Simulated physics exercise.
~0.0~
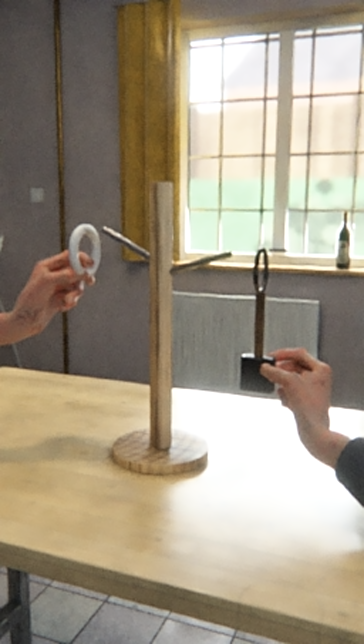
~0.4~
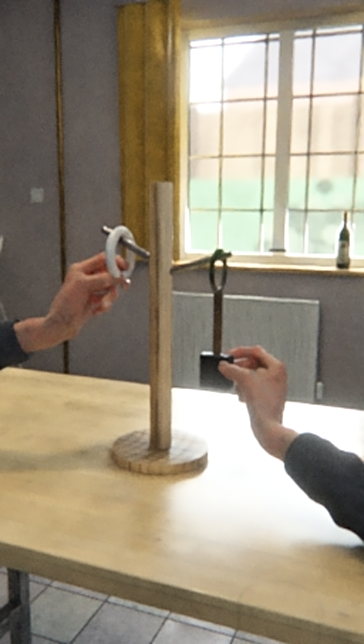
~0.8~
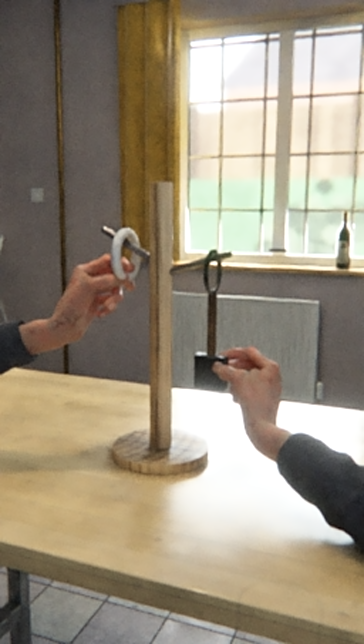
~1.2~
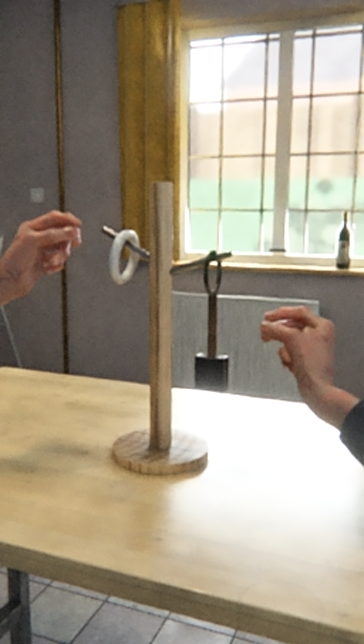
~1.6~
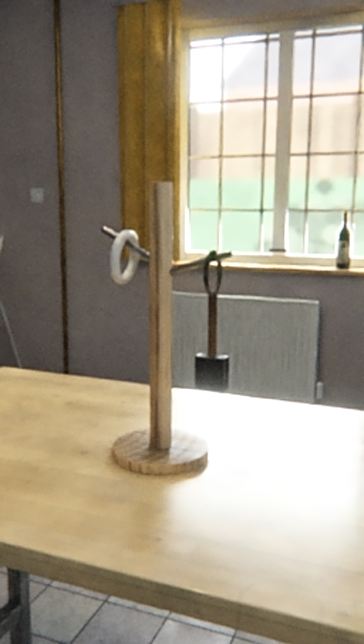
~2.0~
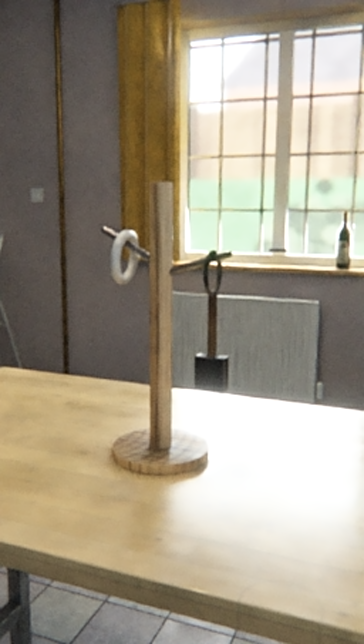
Two hands hook a white ring and a black brush onto pegs, where both stay hanging.
